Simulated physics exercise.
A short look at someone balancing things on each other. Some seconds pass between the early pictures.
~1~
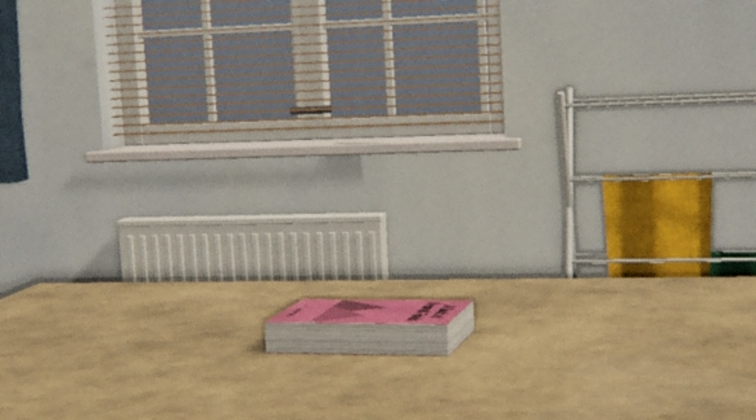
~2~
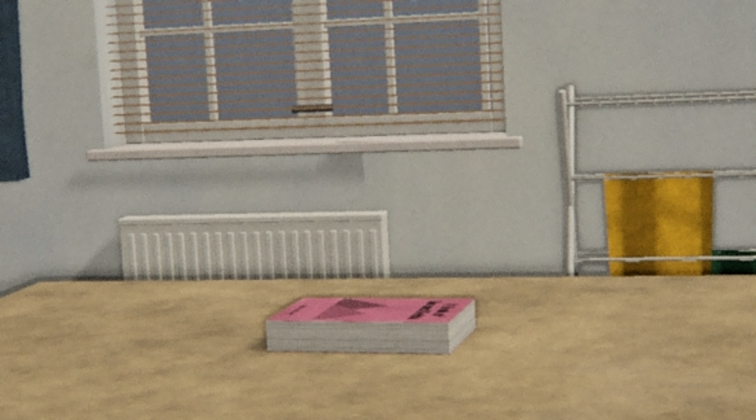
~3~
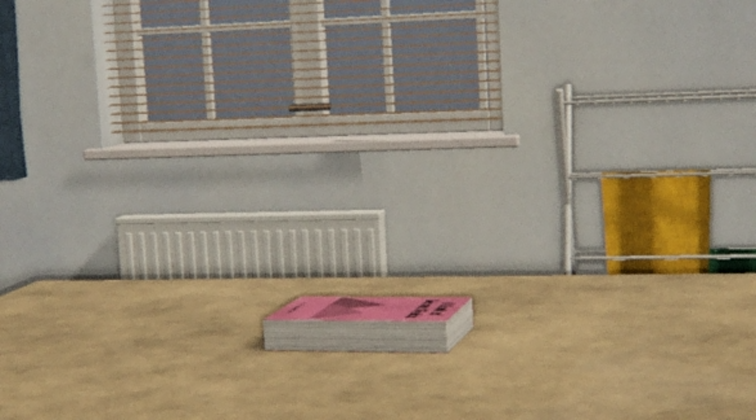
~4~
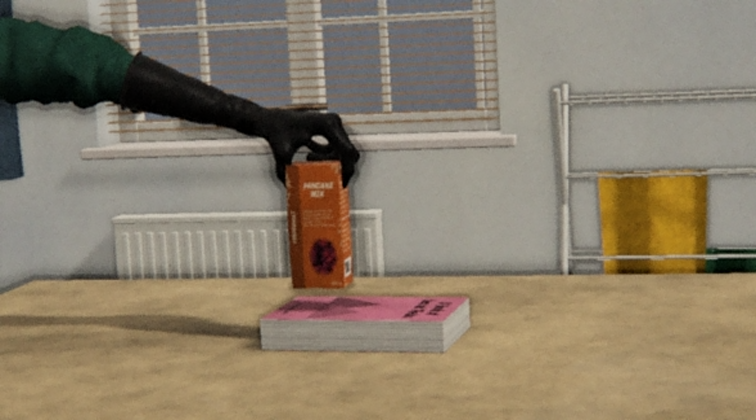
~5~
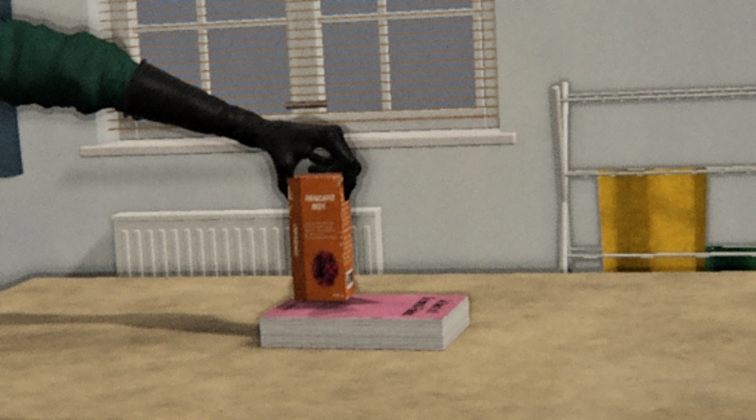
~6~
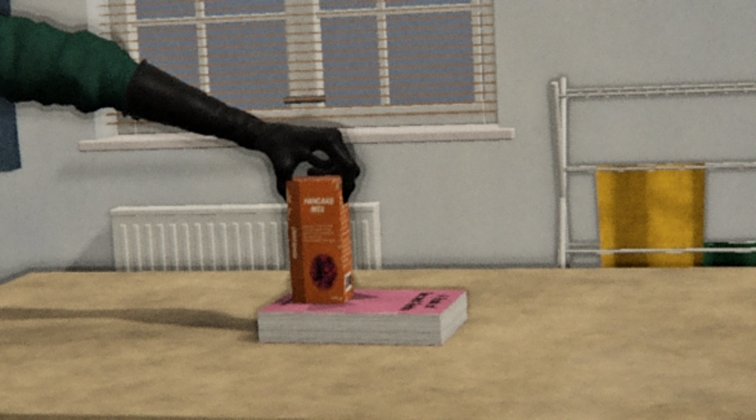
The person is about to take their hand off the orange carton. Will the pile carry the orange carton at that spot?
As it turns out, it holds.
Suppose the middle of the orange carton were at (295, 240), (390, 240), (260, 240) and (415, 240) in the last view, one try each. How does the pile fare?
In the first case it holds; in the second case it stays up; in the third case it comes apart; in the fourth case it keeps its balance.
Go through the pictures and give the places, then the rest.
The last thing is not in view yet; pink book (372, 326), in the first frame.
The last thing is not in view yet; pink book (373, 325), in the second frame.
The last thing is not in view yet; pink book (370, 323), in the third frame.
Coming down; orange carton (320, 224); pink book (367, 323), in the fourth frame.
Coming down; orange carton (322, 236); pink book (367, 321), in the fifth frame.
In place under the hand; orange carton (320, 239); pink book (365, 316), in the sixth frame.
Then, 0.30 s after the last picture, nothing has stirred.
Then, 0.70 s after the last picture, orange carton resting near (320, 239).
At rest, both in place. Seen from the same camera at the end, orange carton near (320, 239). The pile keeps its balance.
